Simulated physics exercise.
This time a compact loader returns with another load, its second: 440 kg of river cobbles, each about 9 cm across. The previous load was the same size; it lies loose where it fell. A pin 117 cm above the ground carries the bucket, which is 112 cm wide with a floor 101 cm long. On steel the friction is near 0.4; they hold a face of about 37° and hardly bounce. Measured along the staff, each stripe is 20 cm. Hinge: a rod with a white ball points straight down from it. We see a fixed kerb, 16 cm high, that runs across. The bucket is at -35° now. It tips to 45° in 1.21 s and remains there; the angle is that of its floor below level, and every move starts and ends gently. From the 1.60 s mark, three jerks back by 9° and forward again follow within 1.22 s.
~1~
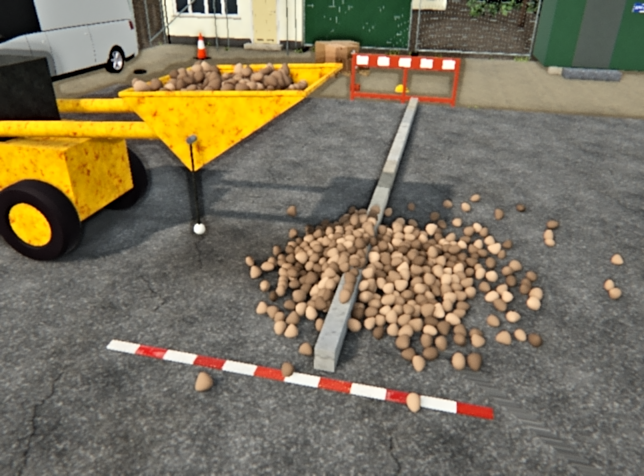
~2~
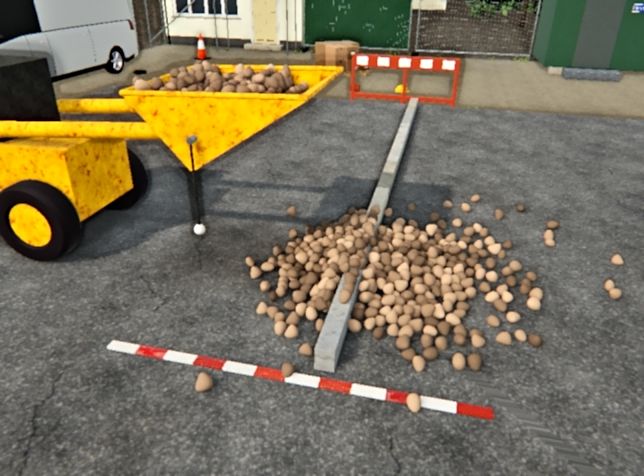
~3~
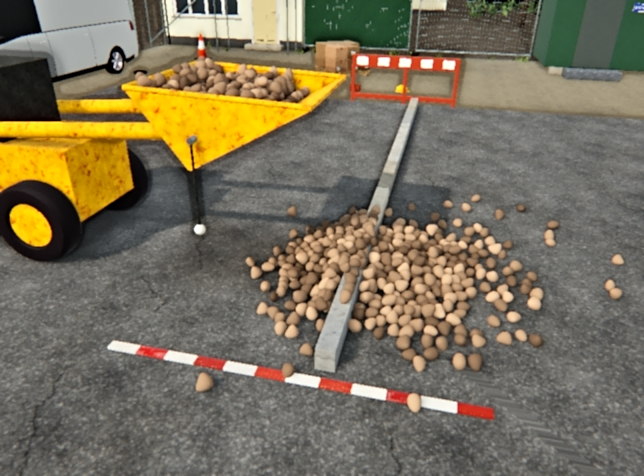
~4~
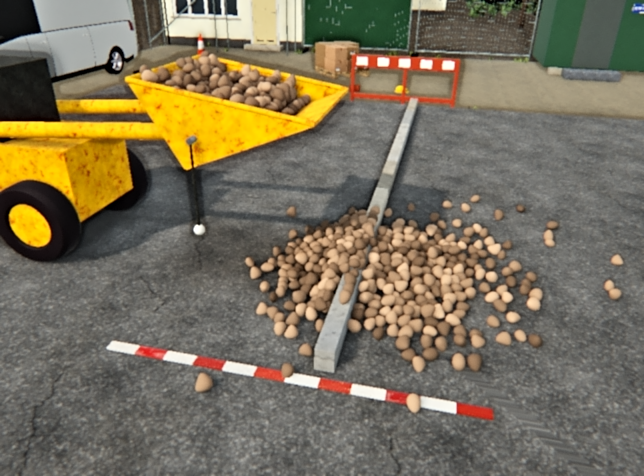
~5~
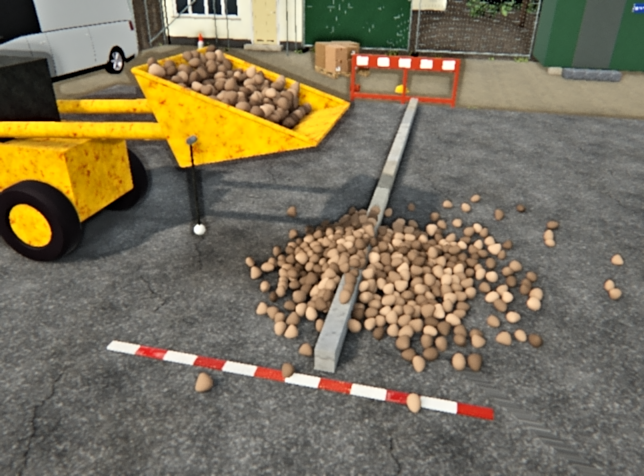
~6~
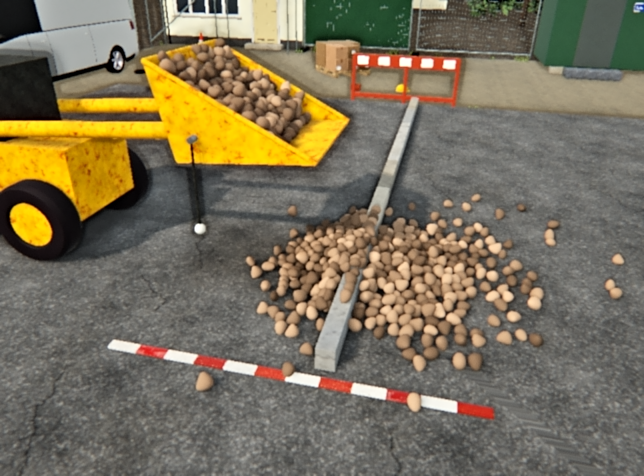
A yellow bucket heaped with brown, rounded stones slowly tilted, its front lip dipping and its back rising, while the loose pile lying across a grey kerb on the ground stayed still.
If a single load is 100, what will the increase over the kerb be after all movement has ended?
The increase will be around 19 per cent.
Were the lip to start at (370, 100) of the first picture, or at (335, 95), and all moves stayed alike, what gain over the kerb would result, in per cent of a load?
Some 75 percent first and 40 percent second.
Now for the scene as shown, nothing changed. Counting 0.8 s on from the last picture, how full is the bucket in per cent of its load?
Roughly 50 per cent of its load.
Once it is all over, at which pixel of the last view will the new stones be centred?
I'd put their centre close to (324, 248).
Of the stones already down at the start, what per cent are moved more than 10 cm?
5 per cent.
Then, 0.4 s after the last picture the floor is at 33°; in per cent of one load, 99 in the bucket, 44 on this side of the kerb, 57 over the kerb; the foremost stones are at (567, 252).
Then, 0.8 s after the last picture the floor is at 45°; in per cent of one load, 50 in the bucket, 93 on this side of the kerb, 57 over the kerb; the foremost stones are at (567, 252).
Then, 2.8 s after the last picture the floor is at 45°; in per cent of one load, 0 in the bucket, 124 on this side of the kerb, 76 over the kerb; the foremost stones are at (574, 250).
Then, 5.4 s after the last picture the floor is at 45°; in per cent of one load, 0 in the bucket, 124 on this side of the kerb, 76 over the kerb; the foremost stones are at (574, 250). Net gain over the kerb, 19.
